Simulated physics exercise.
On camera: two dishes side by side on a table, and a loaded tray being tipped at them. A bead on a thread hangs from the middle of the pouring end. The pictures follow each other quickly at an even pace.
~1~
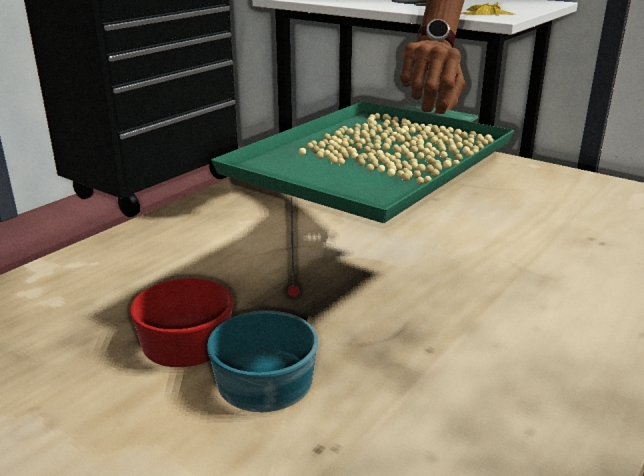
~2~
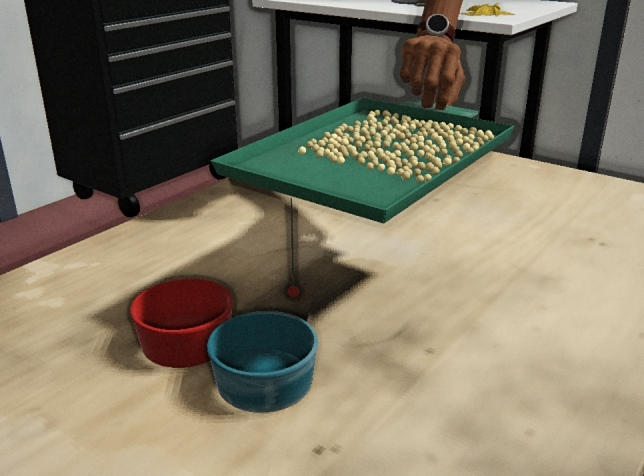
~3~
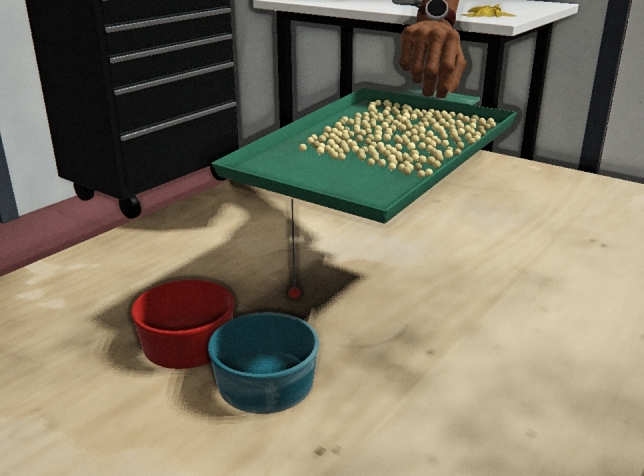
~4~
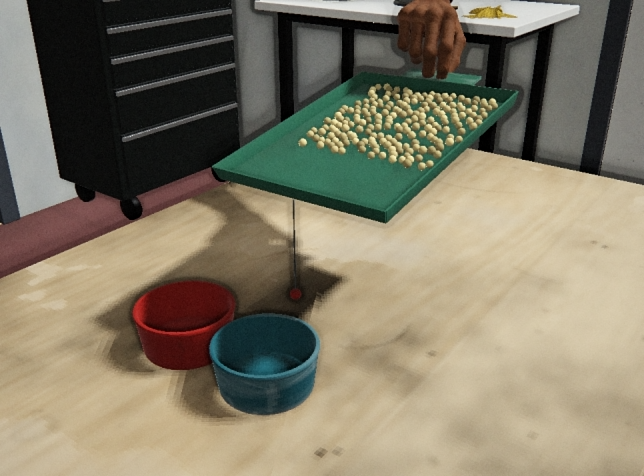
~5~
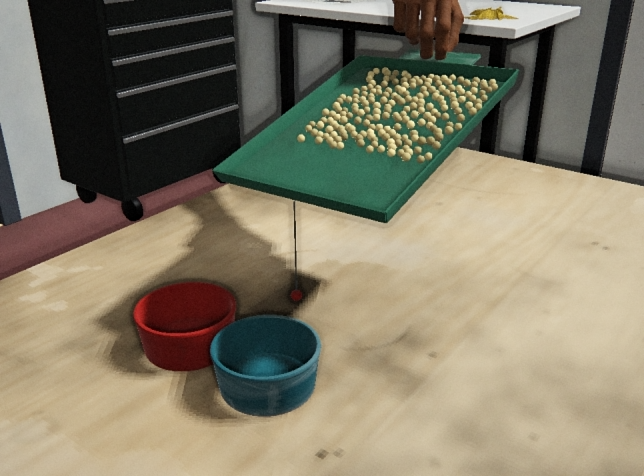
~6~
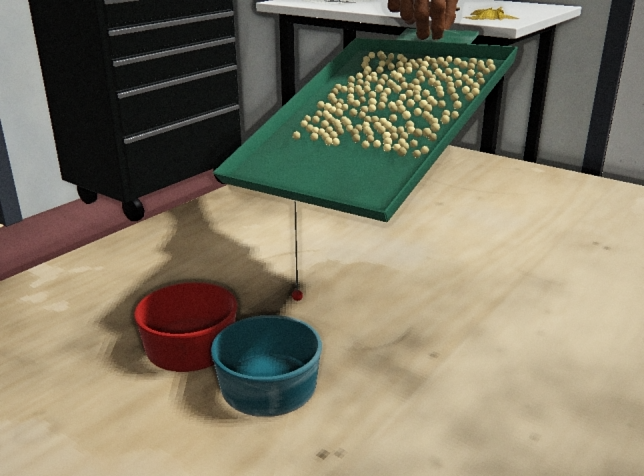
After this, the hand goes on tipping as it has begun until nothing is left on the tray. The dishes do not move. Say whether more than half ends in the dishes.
In the dishes lies more than half of it.
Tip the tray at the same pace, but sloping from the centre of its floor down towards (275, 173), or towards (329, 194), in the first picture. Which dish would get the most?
At the first place the left one, at the second right.
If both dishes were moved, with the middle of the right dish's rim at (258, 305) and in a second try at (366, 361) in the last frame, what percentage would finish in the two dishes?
Roughly 50 per cent, and 40 per cent.
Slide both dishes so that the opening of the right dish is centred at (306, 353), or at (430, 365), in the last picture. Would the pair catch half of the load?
First over half, then less than half.
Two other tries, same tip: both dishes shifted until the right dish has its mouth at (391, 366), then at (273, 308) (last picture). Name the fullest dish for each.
The first try: Left. The second: Right.
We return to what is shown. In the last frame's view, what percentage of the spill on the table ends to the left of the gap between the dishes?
Close to 30 per cent.
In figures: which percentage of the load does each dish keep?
For the left dish some 40 %, for the right dish some 40 %.
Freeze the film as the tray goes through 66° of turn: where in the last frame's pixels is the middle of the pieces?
Close to (265, 202).
Shortly afterwards, tray tipped steeply; near half on the tray; a little in the right dish; a little in the left dish; only a few outside both; near a third in the air.
Next, tray tipped past a quarter turn; a little on the tray; near a quarter in the right dish; near a quarter in the left dish; a little outside both; near a quarter in the air.
Some moments later, tray tipped past a quarter turn; near a third in the right dish; near a third in the left dish; near a quarter outside both.
In the end, tray tipped past a quarter turn; near a third in the right dish; near a third in the left dish; near a quarter outside both.
